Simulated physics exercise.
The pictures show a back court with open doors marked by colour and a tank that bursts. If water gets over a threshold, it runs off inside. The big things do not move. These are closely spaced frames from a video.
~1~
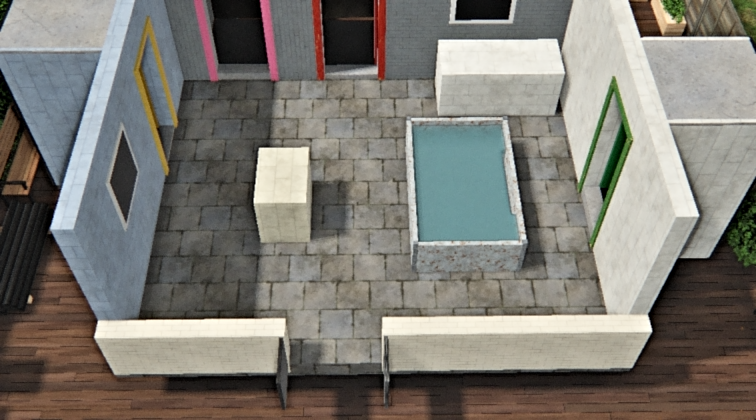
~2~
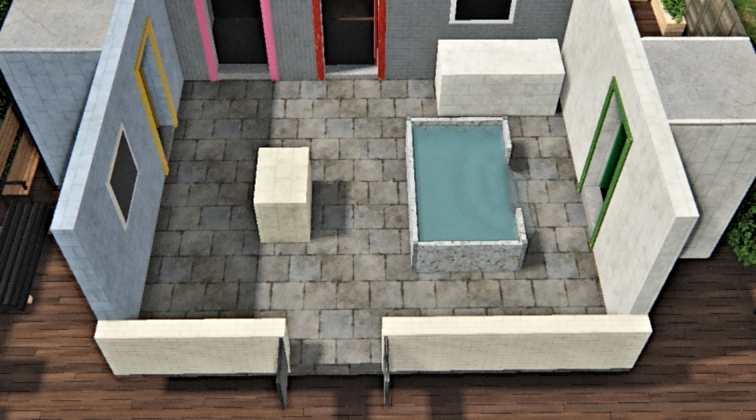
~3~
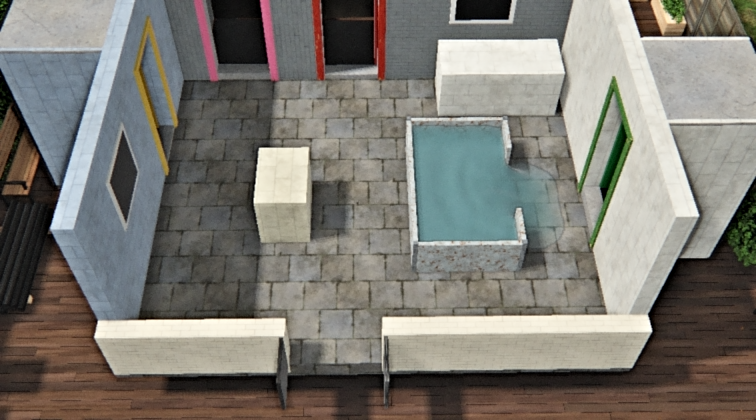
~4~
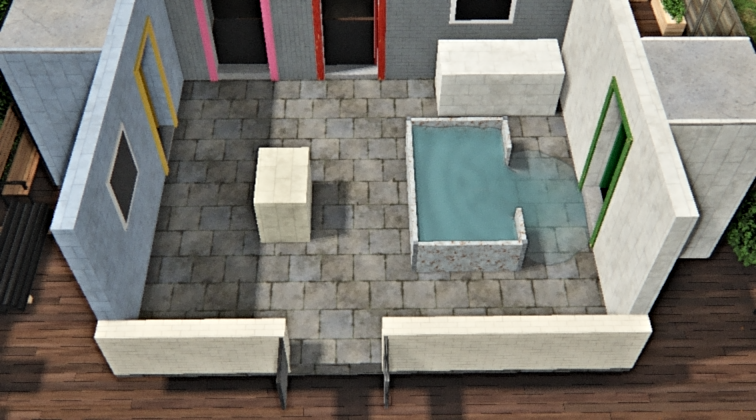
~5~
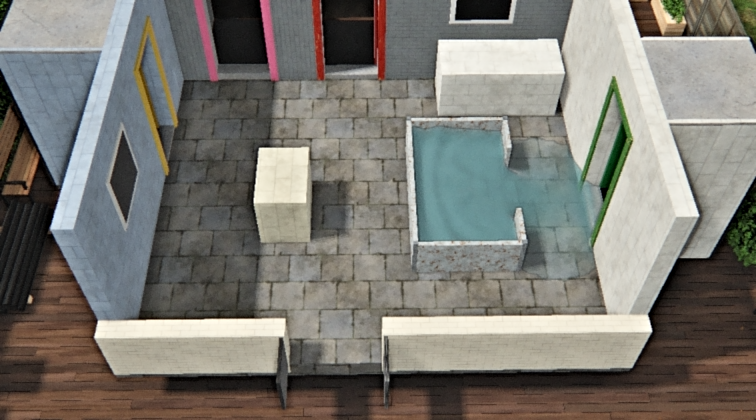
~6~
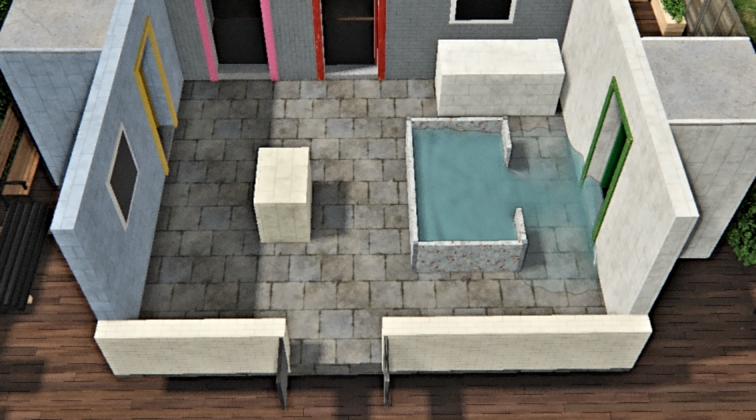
A stone-walled tank of teal water stands in a grey-paved courtyard, seen from high above the front. A cream block sits left of it and a white one behind, with a yellow-framed doorway on the left, pink and red ones at the back, and a green one on the right. The tank's right side opens and water pours through the gap, spreading rightward over the paving to the green doorway, while the camera stays still.
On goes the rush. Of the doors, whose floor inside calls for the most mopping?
The floor behind the green door.
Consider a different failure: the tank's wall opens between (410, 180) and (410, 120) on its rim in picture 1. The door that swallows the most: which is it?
The yellow one.
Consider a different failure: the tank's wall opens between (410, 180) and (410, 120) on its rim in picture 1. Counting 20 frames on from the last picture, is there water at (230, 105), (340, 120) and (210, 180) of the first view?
The first spot is soaked through, the second soaked through, the third soaked through.
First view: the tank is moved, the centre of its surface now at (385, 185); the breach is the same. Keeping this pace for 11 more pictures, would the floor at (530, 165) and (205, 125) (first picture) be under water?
Well, the first point ends up swamped, and the second one ends up unwetted.
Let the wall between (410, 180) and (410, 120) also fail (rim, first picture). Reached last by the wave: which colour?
The green one is last.
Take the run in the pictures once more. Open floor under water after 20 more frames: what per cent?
I'd put it at roughly 50 per cent.
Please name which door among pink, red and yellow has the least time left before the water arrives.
It's the red-painted one.
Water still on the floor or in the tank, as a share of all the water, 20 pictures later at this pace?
About 90 per cent.
A moment on, water covers 15 % of the floor; pink door not reached, yellow door not reached, green door a lot in, red door not reached.
Next, water covers 25 % of the floor; pink door not reached, yellow door not reached, green door a lot in, red door not reached.
Then, water covers 50 % of the floor; pink door not reached, yellow door not reached, green door a lot in, red door wet at the sill, nothing in.
Later, water covers 90 % of the floor; pink door wet at the sill, nothing in, yellow door a trickle in, green door a lot in, red door wet at the sill, nothing in.
In the end, water covers 95 % of the floor; pink door wet at the sill, nothing in, yellow door some in, green door a lot in, red door wet at the sill, nothing in; the green door has let in the most.
